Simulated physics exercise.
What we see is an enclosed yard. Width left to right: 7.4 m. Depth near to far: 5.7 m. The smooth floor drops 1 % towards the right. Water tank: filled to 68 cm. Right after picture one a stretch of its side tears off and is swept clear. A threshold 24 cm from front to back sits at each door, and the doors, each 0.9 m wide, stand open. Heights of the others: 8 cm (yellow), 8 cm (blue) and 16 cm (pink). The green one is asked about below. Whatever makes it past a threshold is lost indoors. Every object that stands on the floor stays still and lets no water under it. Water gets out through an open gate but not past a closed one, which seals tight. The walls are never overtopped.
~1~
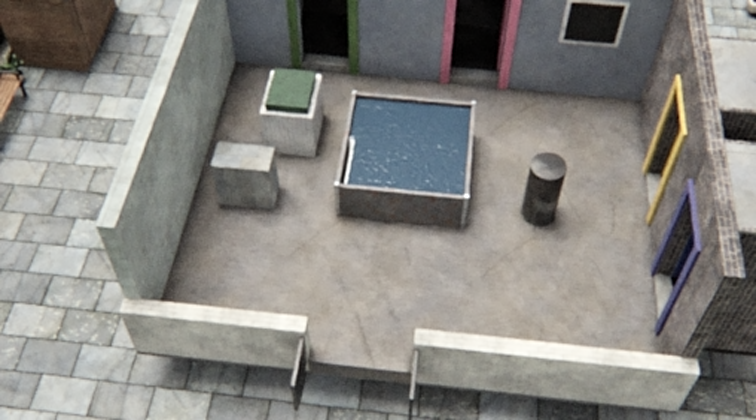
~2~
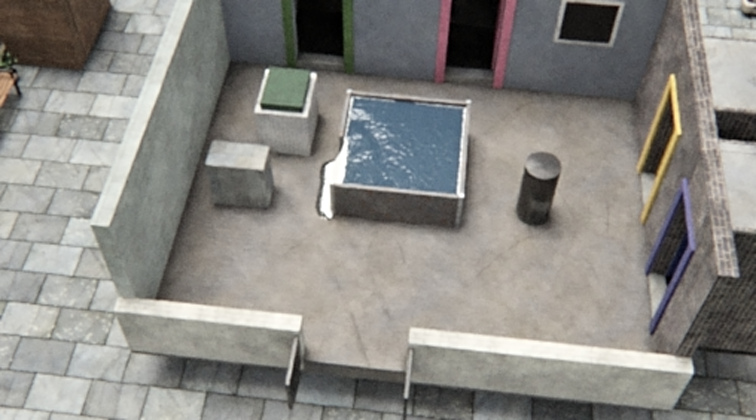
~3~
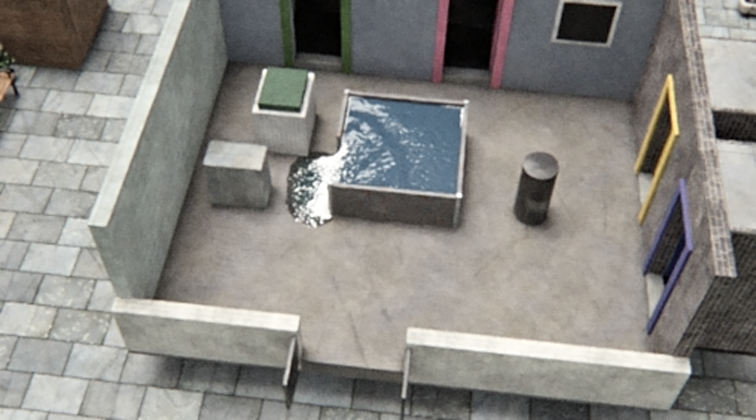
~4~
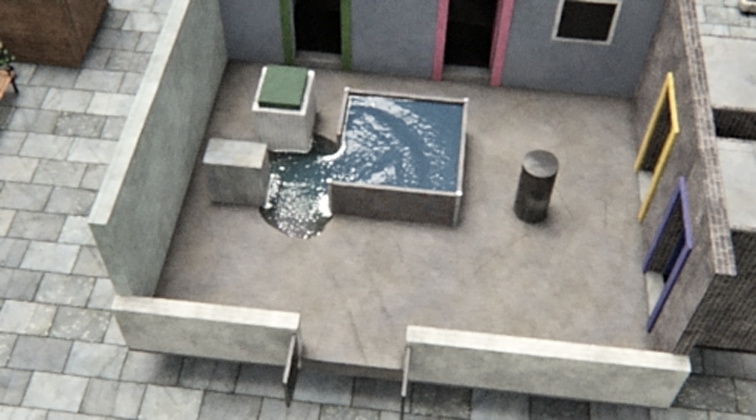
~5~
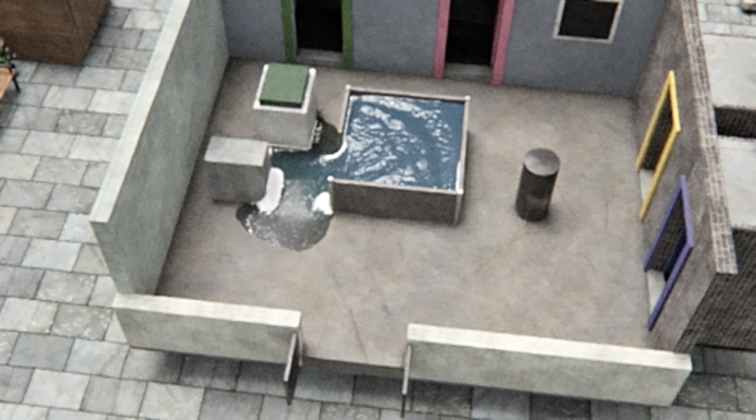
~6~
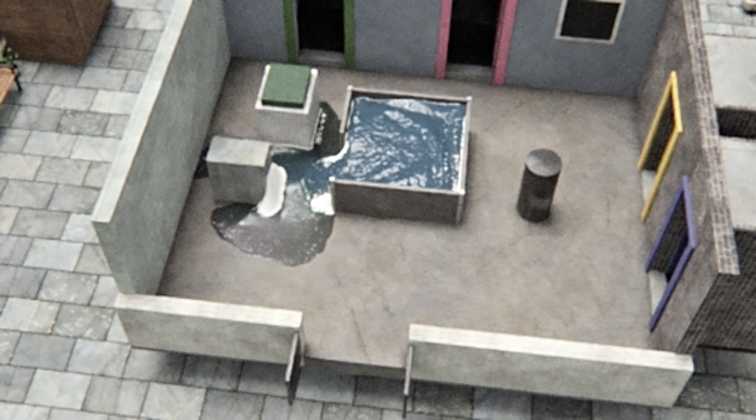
Water pours from the left side of a square, open-topped tank in a walled yard seen from high above, spreading first as a bright, foaming patch on the bare floor. Around the tank stand a pale block and a green-topped one to the left, a dark cylinder to the right, green and pink doorways behind, and yellow and purple ones at right. The water runs between the blocks and fans toward the near left, its surface rippling, while the view shifts only slightly.
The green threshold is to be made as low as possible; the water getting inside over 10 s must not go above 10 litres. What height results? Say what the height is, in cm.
It would have to be roughly 6 cm high.
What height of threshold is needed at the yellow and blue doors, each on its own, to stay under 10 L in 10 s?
You'd want some 7.5 cm at yellow and some 8.5 cm at blue.
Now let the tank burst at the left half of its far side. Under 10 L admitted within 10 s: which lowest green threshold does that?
Then it needs around 25 cm.
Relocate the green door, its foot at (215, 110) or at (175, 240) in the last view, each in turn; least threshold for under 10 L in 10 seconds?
You'd want roughly 13.0 cm there first, then roughly 14.0 cm.
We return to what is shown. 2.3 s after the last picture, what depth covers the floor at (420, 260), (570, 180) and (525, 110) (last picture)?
Taking the spots in order: About 0, 0 and 0 centimetres.
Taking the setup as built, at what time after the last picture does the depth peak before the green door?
Near 3.0 s.
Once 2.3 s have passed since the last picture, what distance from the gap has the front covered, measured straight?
Some 3.8 m out.
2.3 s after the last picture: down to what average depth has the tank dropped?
It averages close to 31 centimetres.
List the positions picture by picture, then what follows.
Still water, 68 cm deep, in the water tank at (408, 146); the green door at (324, 29) is dry, in the first picture.
The front is at (324, 171), 0.3 m from the gap at (339, 181); 0.2 m2 of floor is wet, 68 cm left at the back, in the second picture.
Water pours out at (337, 181) and has run 0.7 m, to (291, 193); about 10 cm deep outside, 68 cm at the back, in the third picture.
The gap is at (337, 180), the front 1.3 m out at a hidden place; the back of the water tank holds 68 cm, in the fourth picture.
The front is at a hidden place, 1.9 m from the gap at (338, 178); 2.6 m2 of floor is wet, 67 cm left at the back, in the fifth picture.
Water pours out at (340, 178) and has run 2.4 m, to (195, 173); about 7 cm deep outside, 61 cm at the back; 1.0 m in a straight line remain to the green door at (319, 24), in the sixth picture.
Then, 0.7 s after the last picture water covers 20 % of the floor, deepest (48 cm) near (279, 190); 3 cm at the green door, 0 litres in over its 16 cm threshold.
Then, 2.3 s after the last picture water covers 35 % of the floor, deepest (30 cm) near (161, 282); 8 cm at the green door, 0 litres in over its 16 cm threshold.
Then, 9.3 s after the last picture water covers 95 % of the floor, deepest (13 cm) near (644, 381); 5 cm at the green door, 0 litres in over its 16 cm threshold.
At the green door as built, the water peaked near 9 cm, 3.1 s after the last picture.
With a threshold of 5.5 cm, 14 litres would have come in within the 10 s; with 7.5 cm, 4 litres. So under 10 litres takes about 6 cm.
